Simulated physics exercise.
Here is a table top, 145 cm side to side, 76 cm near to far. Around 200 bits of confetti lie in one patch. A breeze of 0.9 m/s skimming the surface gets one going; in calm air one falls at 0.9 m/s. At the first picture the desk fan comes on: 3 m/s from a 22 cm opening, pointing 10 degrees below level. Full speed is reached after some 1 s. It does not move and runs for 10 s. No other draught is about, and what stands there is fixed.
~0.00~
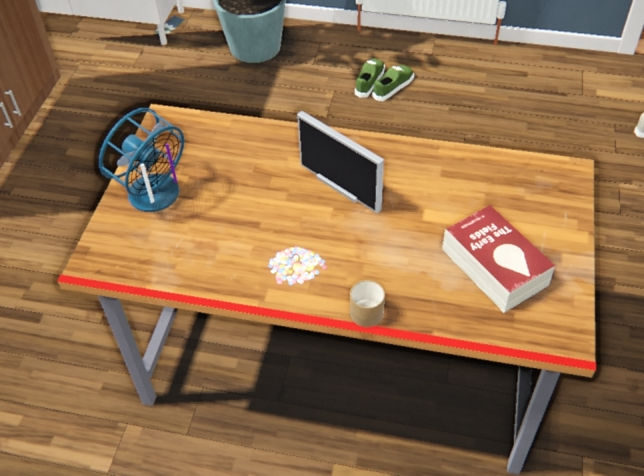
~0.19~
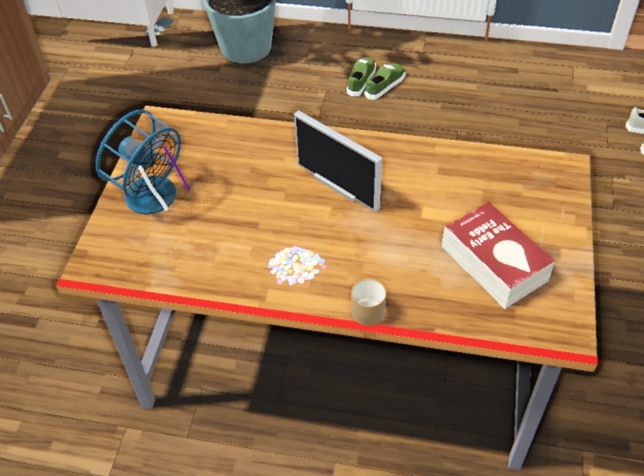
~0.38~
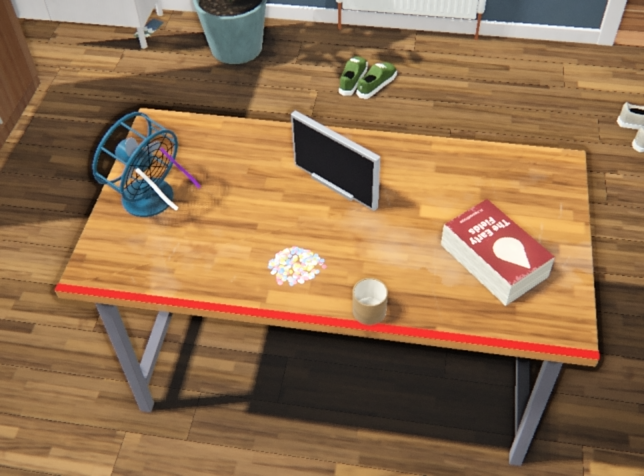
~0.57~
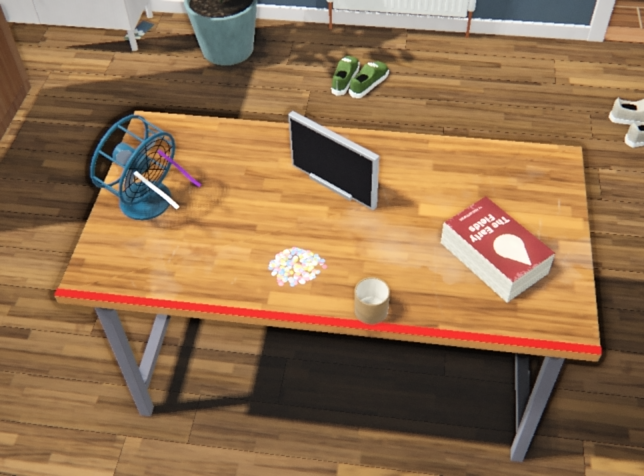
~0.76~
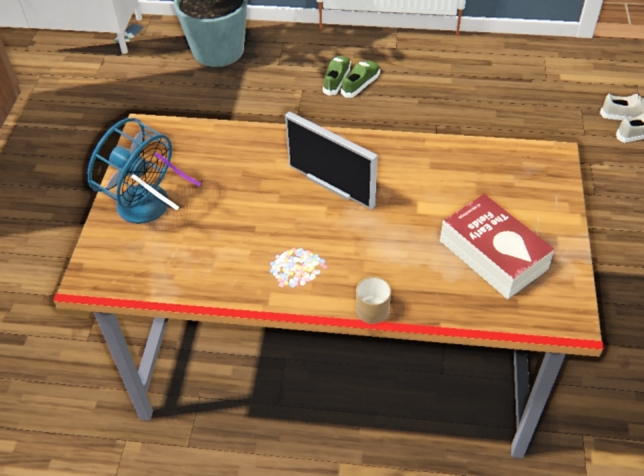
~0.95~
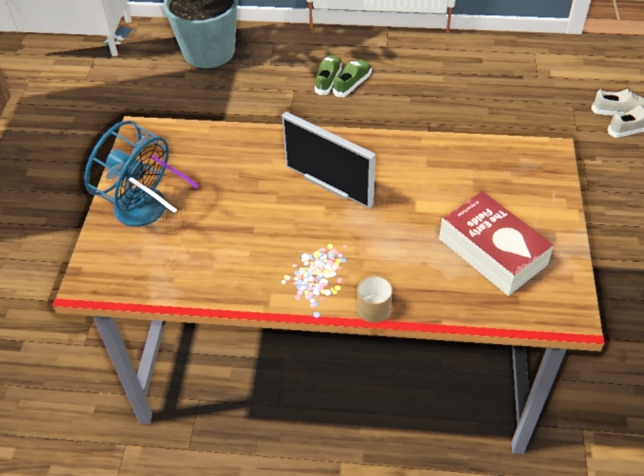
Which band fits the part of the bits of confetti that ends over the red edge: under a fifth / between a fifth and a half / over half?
By then more than half are over the red edge.
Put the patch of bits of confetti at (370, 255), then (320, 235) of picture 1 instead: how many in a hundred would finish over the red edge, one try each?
In that order: 3 %, 0 %.
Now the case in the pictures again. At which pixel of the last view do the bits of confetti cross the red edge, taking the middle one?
Near (360, 327).
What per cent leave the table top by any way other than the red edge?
Some 30 per cent.
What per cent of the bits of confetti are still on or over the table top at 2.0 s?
About 15 %.
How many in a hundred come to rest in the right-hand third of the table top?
About 4 %.
After 2.0 s the count stands so, 62 % are over the red edge; the middle of those still in play is near (481, 275).
After 3.2 s the count stands so, 62 % are over the red edge.
After 5.5 s the count stands so, 62 % are over the red edge.
After 10.0 s, at the end, 63 % are over the red edge.
